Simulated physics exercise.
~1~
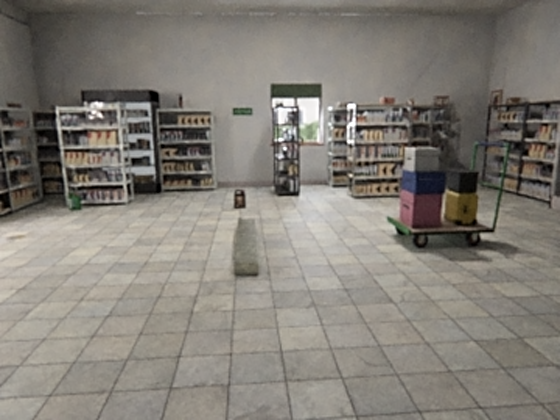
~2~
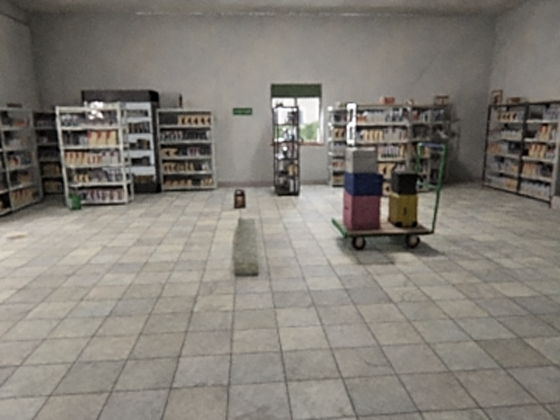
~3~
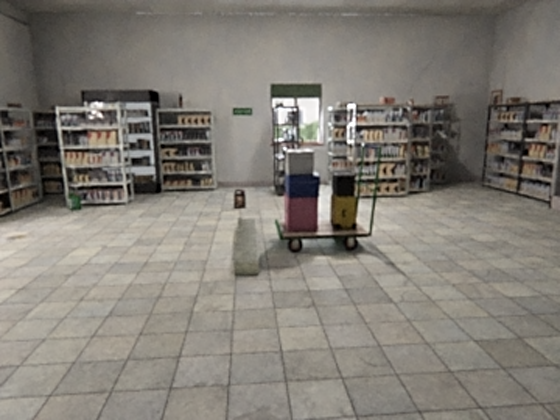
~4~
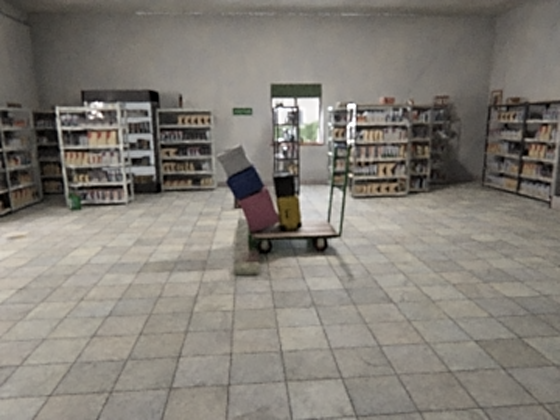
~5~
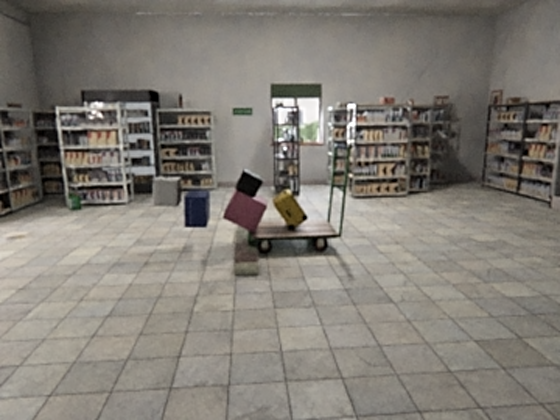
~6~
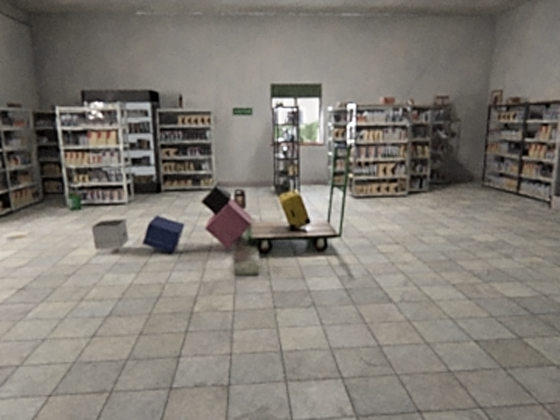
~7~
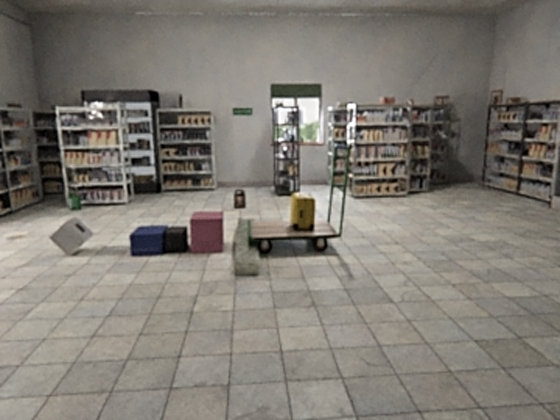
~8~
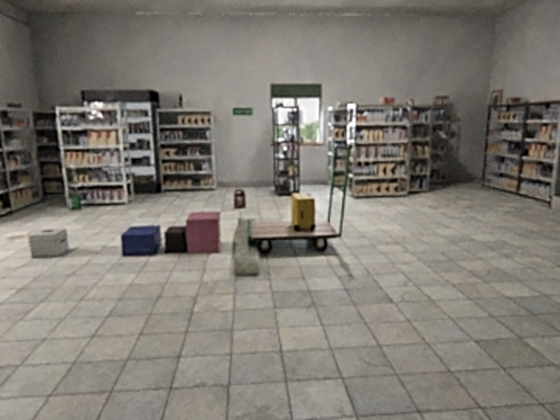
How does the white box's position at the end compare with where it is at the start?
At the start it sits on top of the blue box on the trolley at the right side of the room. At the end it rests on the floor at the far left, beyond the other fallen boxes.
